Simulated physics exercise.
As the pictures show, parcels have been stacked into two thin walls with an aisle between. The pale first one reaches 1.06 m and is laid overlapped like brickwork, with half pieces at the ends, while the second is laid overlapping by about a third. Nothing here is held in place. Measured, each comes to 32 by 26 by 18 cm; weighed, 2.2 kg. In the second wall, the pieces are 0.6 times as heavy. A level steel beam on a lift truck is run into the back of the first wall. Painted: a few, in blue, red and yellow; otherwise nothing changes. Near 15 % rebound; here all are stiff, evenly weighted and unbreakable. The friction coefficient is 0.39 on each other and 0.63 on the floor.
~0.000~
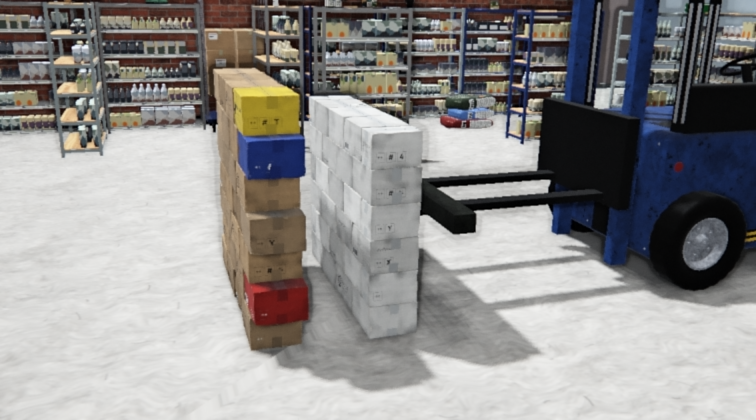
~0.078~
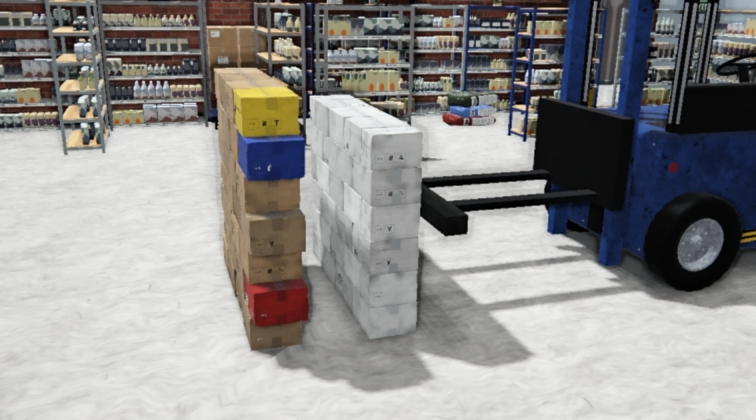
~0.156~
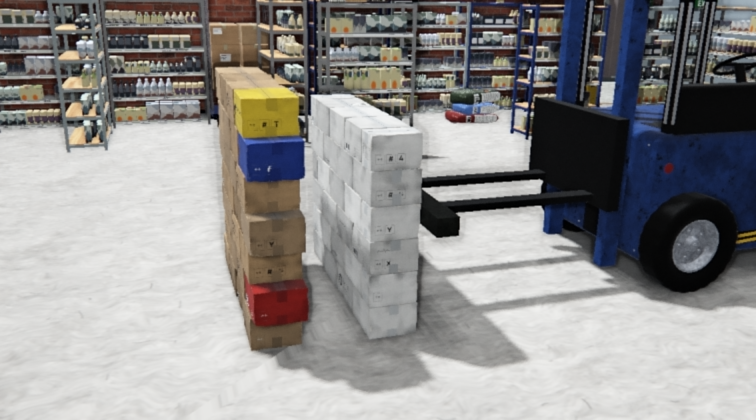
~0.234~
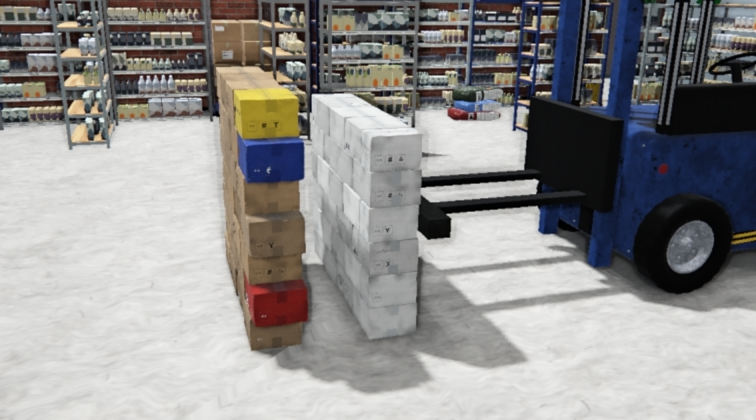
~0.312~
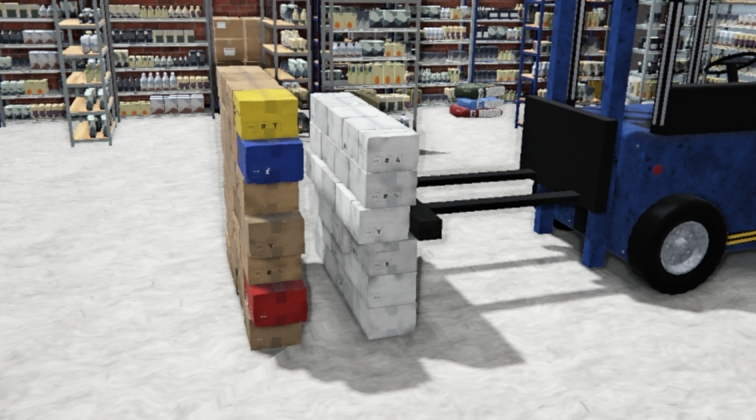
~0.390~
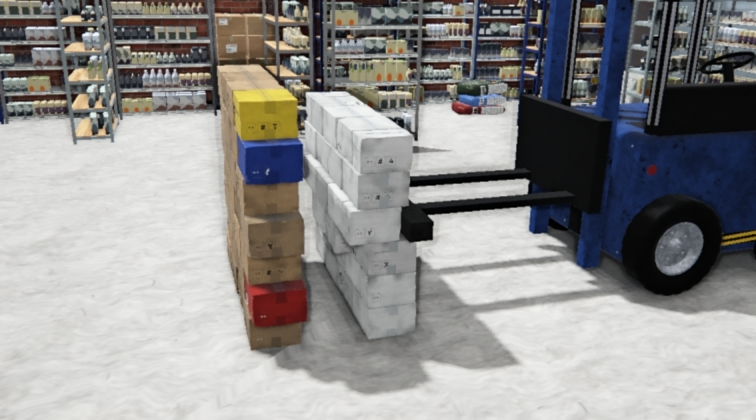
A blue forklift edging left in a warehouse, its raised forks pushing a white box wall's middle toward a brown box wall.
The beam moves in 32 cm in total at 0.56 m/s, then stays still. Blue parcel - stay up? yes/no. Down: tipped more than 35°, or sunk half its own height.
No.
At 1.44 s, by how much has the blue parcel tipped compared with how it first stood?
About 30 degrees.
After 0.84 s, 0 of the pale wall down; none of the 28 parcels of the second wall down, 22 disturbed; blue parcel 10 cm from its place; yellow parcel 54 mm from its place.
After 1.44 s, 17 of the pale wall down; 8 of the 28 parcels of the second wall down; blue parcel 32° from how it stood, 11 cm lower; red parcel 32° from how it stood.
After 1.92 s, 17 of the pale wall down; 27 of the 28 parcels of the second wall down; blue parcel on its side; yellow parcel upside down.
In the end (3.6 s), 17 of the pale wall down; 27 of the 28 parcels of the second wall down; blue parcel upside down; yellow parcel upside down; red parcel on its side.
